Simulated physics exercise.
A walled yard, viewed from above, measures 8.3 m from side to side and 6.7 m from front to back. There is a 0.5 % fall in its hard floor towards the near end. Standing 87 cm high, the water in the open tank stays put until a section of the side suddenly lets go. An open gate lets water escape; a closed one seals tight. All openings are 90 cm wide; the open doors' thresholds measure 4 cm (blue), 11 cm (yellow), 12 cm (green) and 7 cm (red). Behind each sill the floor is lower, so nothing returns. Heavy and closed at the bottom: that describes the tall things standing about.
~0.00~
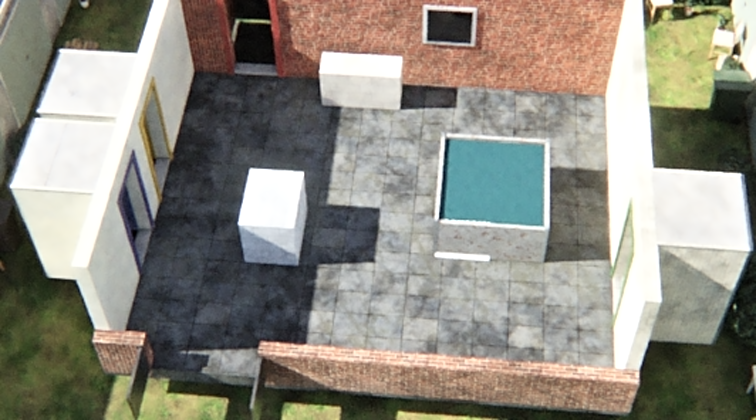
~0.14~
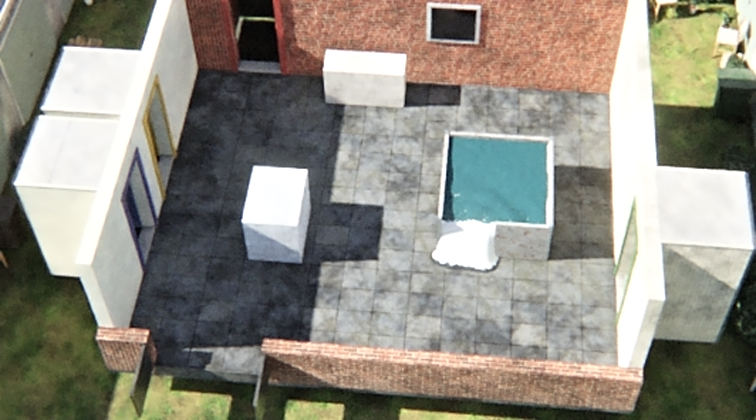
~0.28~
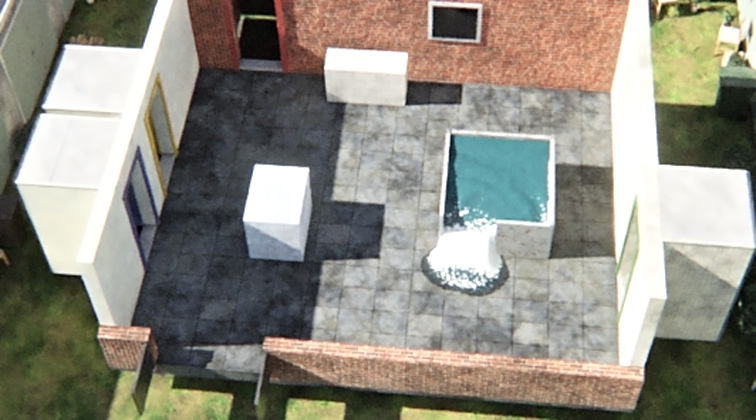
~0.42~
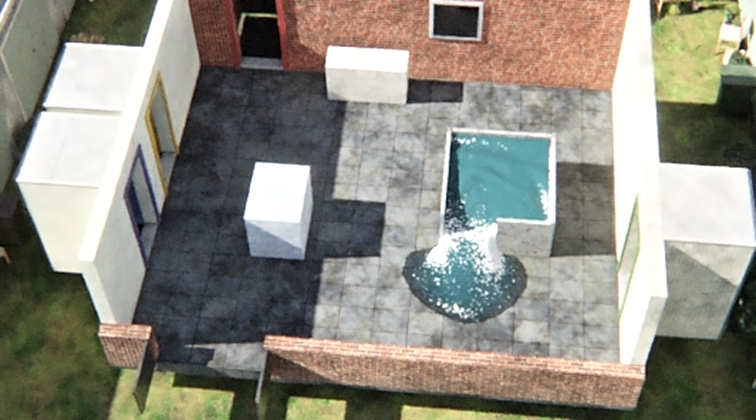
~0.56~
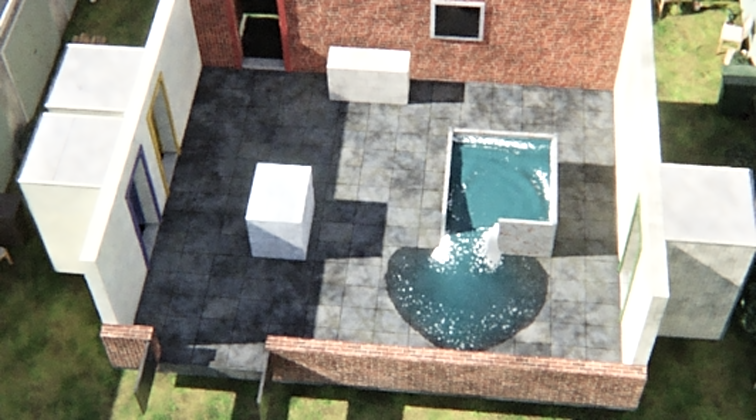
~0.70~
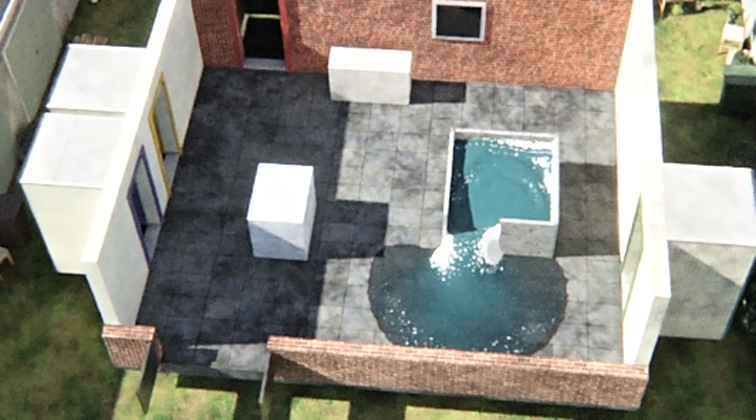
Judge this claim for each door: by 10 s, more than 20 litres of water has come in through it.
Verdicts: The blue door, true; the yellow door, false; the green door, false; the red door, false.
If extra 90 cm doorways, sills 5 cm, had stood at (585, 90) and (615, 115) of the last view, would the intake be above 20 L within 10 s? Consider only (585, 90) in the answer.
At that door: Exceeding the limit.
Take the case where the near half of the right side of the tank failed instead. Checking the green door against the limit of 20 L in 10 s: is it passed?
At the green door the limit is exceeded.
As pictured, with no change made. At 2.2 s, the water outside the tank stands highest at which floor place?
Spot: Approx. (622, 387).
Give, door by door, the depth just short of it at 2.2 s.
Depths in cm: Blue 0, yellow 0, green 2, red 0.
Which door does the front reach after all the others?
I'd say the red one.
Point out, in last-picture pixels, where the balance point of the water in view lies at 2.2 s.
Its balance point sits around (472, 267).
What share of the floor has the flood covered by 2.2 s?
Wet share: Near 25 percent.
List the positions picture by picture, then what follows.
The first picture shows still water, 87 cm deep, in the open tank at (493, 183).
In the second picture, the front is at (434, 254), 0.6 m from the gap at (467, 240); 0.3 m2 of floor is under water; 87 cm left at the back of the open tank.
In the third picture, the front is at (480, 292), 0.9 m from the gap at (468, 240); 1.0 m2 of floor is under water; 87 cm left at the back of the open tank.
In the fourth picture, water pours out at (469, 240) and has run 1.5 m, to (472, 319); typically 9 cm deep outside, 85 cm at the open tank's back.
In the fifth picture, the front is at (454, 351), 2.1 m from the gap at (470, 240); 4.2 m2 of floor is under water; 76 cm left at the back of the open tank.
In the sixth picture, the front is at a hidden place, 2.6 m from the gap at (472, 240); 6.4 m2 of floor is under water; 73 cm left at the back of the open tank.
After 1.4 s water covers 20 % of the floor and is deepest (44 cm) near (458, 374); blue door not reached, yellow door not reached, green door not reached, red door not reached.
After 2.2 s water covers 25 % of the floor and is deepest (43 cm) near (622, 387); blue door not reached, yellow door not reached, green door 2 cm at the sill, 0 L in, red door not reached.
After 3.5 s water covers 45 % of the floor and is deepest (28 cm) near (611, 386); blue door 11 cm at the sill, 1 L in, yellow door not reached, green door 11 cm at the sill, 0 L in, red door not reached.
After 6.0 s water covers 65 % of the floor and is deepest (18 cm) near (614, 104); blue door 12 cm at the sill, 65 L in, yellow door 6 cm at the sill, 0 L in, green door 10 cm at the sill, 1 L in, red door not reached.
After 10.0 s water covers 90 % of the floor and is deepest (14 cm) near (361, 76); blue door 7 cm at the sill, 121 L in, yellow door 4 cm at the sill, 0 L in, green door 6 cm at the sill, 1 L in, red door 6 cm at the sill, 0 L in.
